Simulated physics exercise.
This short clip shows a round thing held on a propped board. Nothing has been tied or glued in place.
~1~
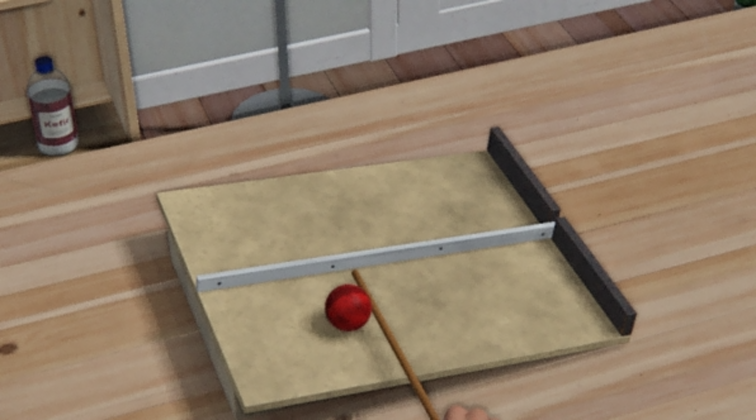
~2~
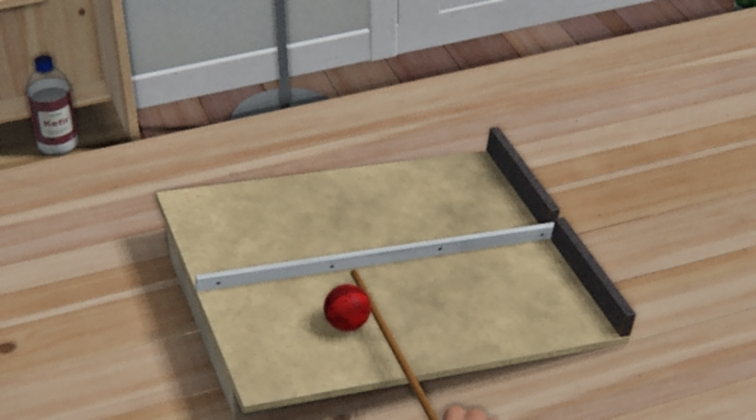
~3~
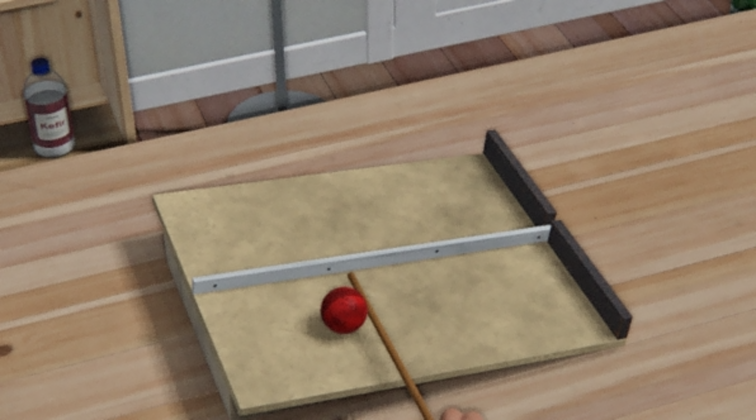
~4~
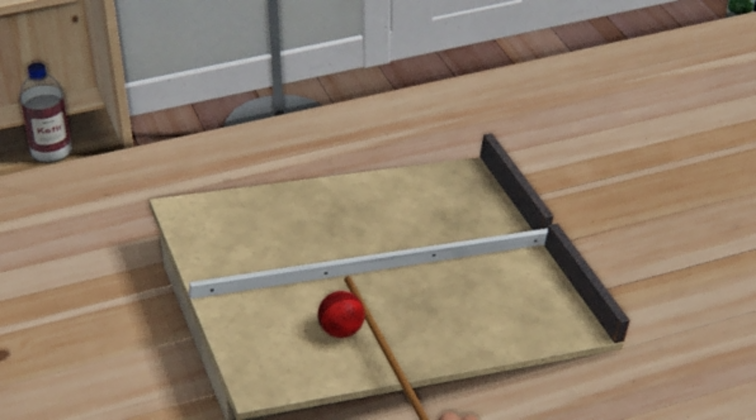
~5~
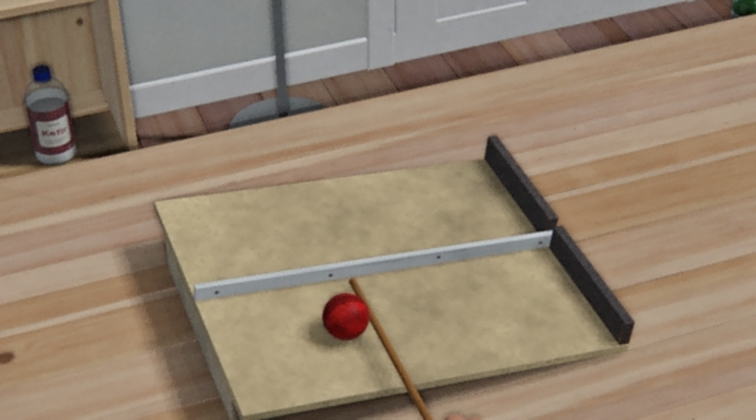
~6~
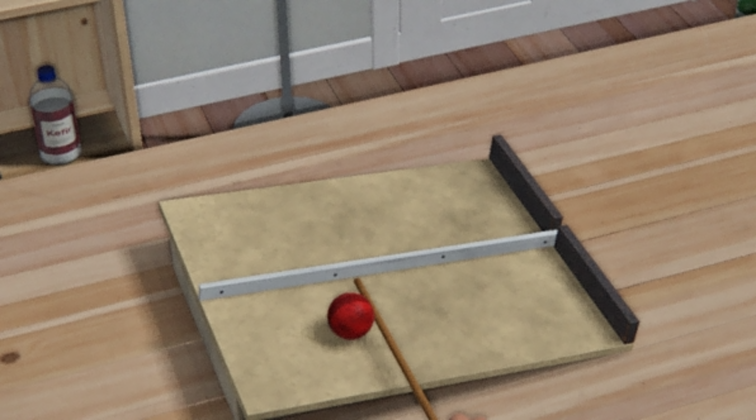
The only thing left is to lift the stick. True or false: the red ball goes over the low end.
False.
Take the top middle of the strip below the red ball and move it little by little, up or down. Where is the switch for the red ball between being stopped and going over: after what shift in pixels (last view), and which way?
Down by roughly 12 pixels.
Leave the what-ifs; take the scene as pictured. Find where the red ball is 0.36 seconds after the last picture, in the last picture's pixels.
Look for its middle near pixel (385, 311).
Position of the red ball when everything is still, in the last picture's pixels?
You'll find it close to (572, 280).
Then, 0.36 s after the last picture, red ball rolling on the board near (385, 312).
Then, 0.62 s after the last picture, red ball rolling on the board near (460, 299).
Then, 0.80 s after the last picture, red ball rolling on the board near (534, 286).
At rest, the red ball is held by the strip, near (572, 281).
